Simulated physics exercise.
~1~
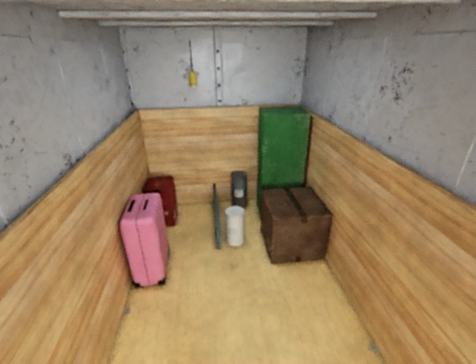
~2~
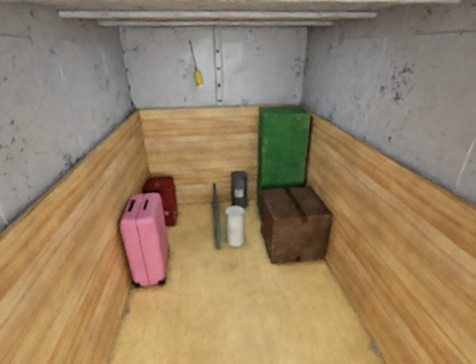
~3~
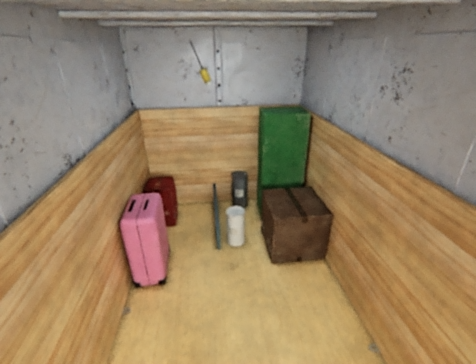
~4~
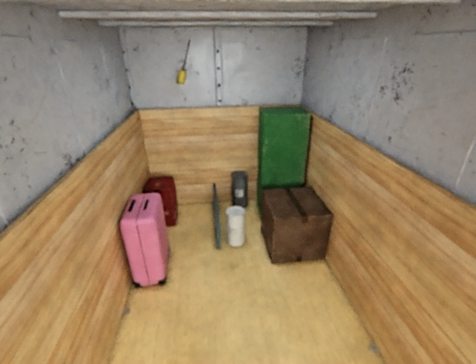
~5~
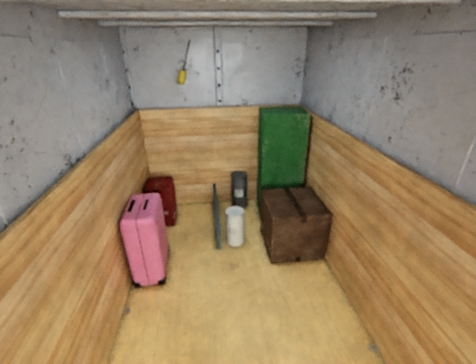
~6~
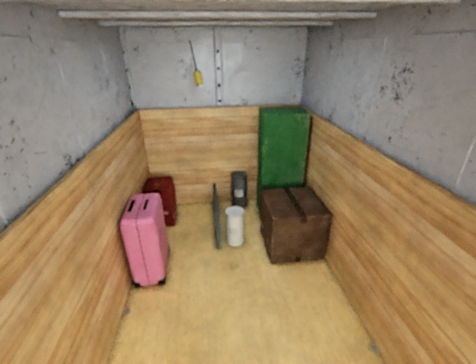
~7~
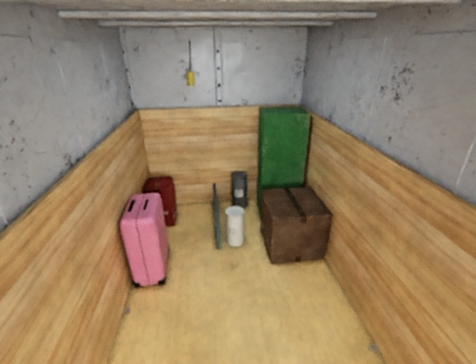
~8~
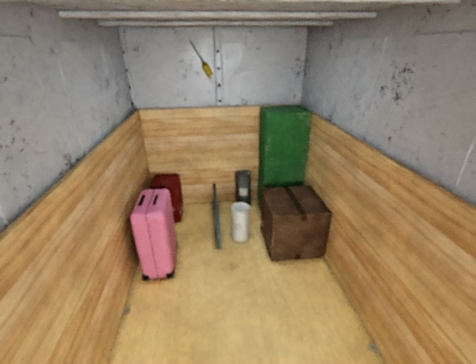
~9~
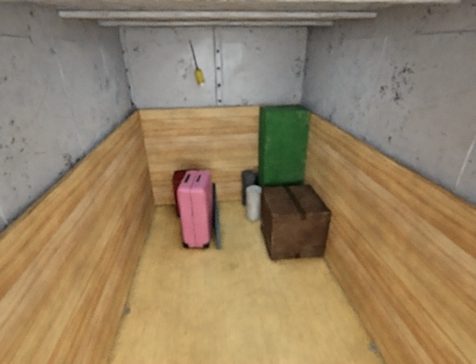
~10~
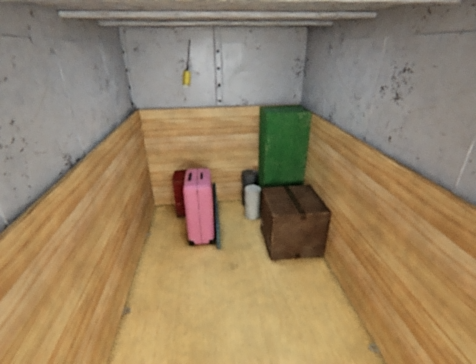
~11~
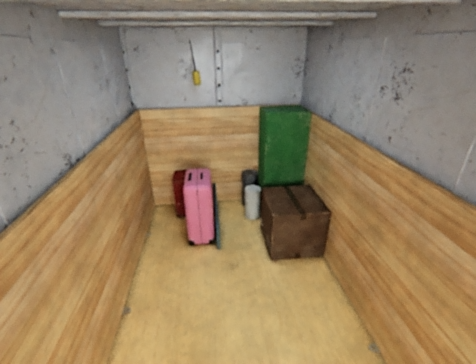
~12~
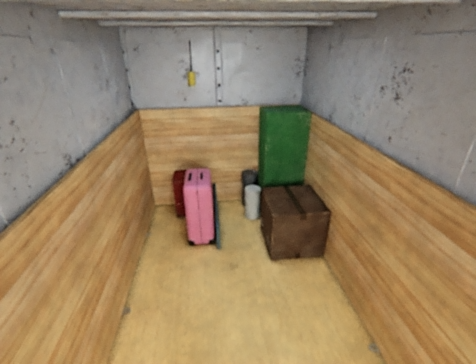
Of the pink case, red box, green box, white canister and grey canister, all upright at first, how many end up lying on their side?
None of them end up on their side; all five are still standing upright when things come to rest.
